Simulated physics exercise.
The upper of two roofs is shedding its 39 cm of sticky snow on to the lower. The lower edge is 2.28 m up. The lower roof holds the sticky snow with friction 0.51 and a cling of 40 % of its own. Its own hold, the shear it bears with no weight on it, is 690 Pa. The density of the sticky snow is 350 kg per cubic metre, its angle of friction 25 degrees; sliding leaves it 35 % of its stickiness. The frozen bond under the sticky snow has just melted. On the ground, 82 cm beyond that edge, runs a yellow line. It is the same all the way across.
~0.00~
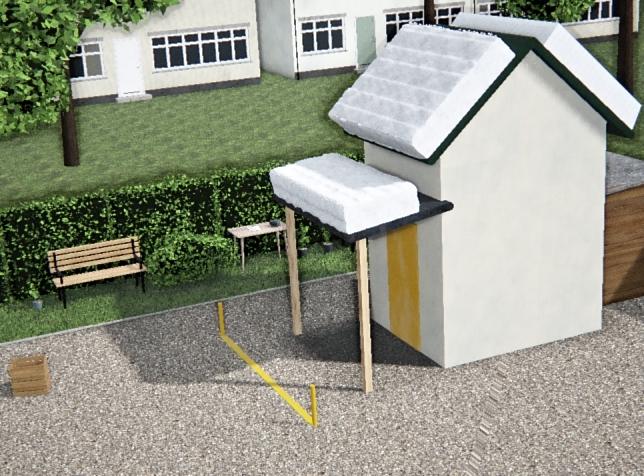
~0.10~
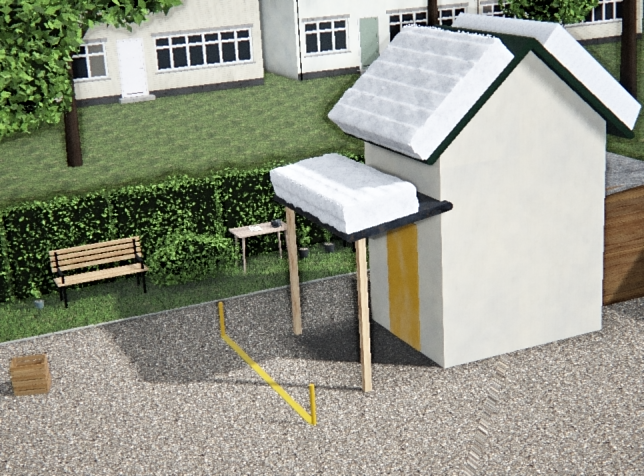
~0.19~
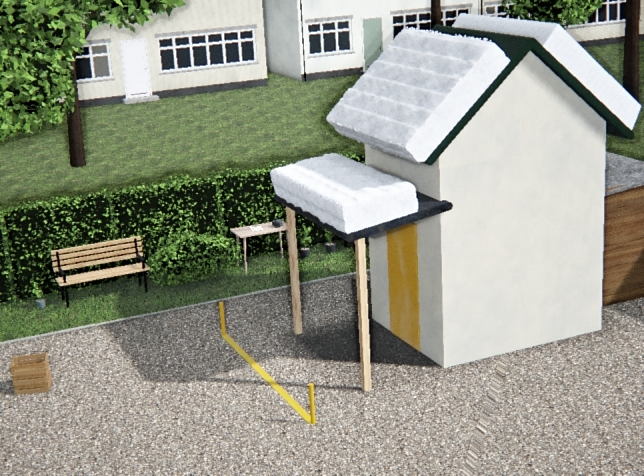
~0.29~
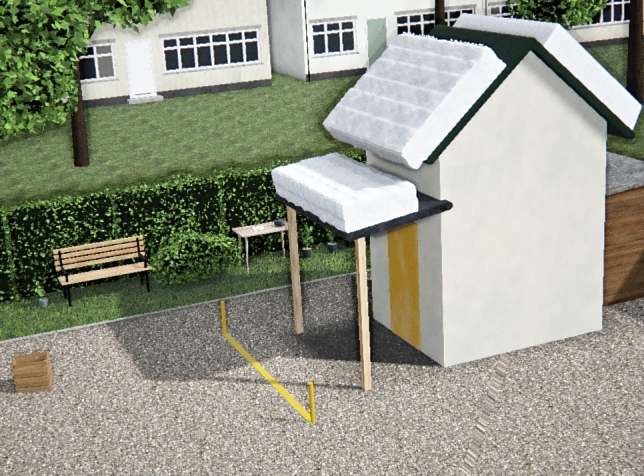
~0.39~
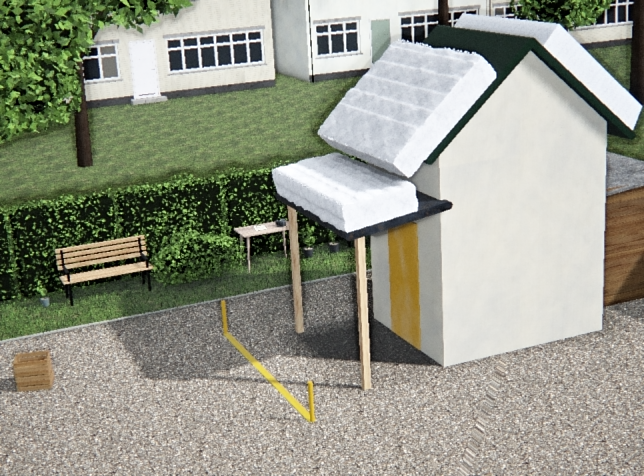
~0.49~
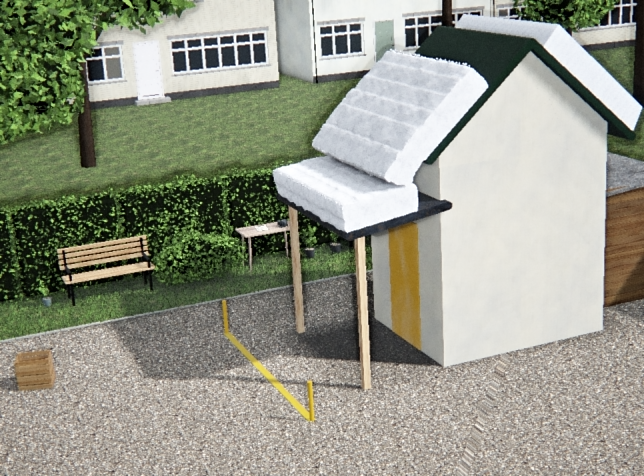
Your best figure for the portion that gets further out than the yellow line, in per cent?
Expect roughly 30 %.
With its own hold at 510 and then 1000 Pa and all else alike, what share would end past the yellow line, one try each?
In turn about 35 %, 20 %.
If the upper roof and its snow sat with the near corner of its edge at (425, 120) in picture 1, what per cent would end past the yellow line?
It would be near 55 %.
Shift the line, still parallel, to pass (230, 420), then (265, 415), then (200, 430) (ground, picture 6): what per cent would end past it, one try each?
In turn about 6 %, 18 %, 1 %.
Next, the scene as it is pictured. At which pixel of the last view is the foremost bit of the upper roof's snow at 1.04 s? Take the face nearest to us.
Around (329, 205).
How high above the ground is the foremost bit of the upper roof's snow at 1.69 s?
Roughly 0.0 m.
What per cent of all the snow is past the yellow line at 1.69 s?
About 20 %.
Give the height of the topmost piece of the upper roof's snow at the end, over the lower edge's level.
Roughly 0.6 m.
After 1.04 s, none is below the lower edge and 0 % is past the line.
After 1.69 s, 35 % is below the lower edge and 20 % is past the line.
After 2.35 s, 49 % is below the lower edge and 30 % is past the line.
After 3.00 s, 52 % is below the lower edge and 30 % is past the line.
After 5.10 s, 52 % is below the lower edge and 30 % is past the line.
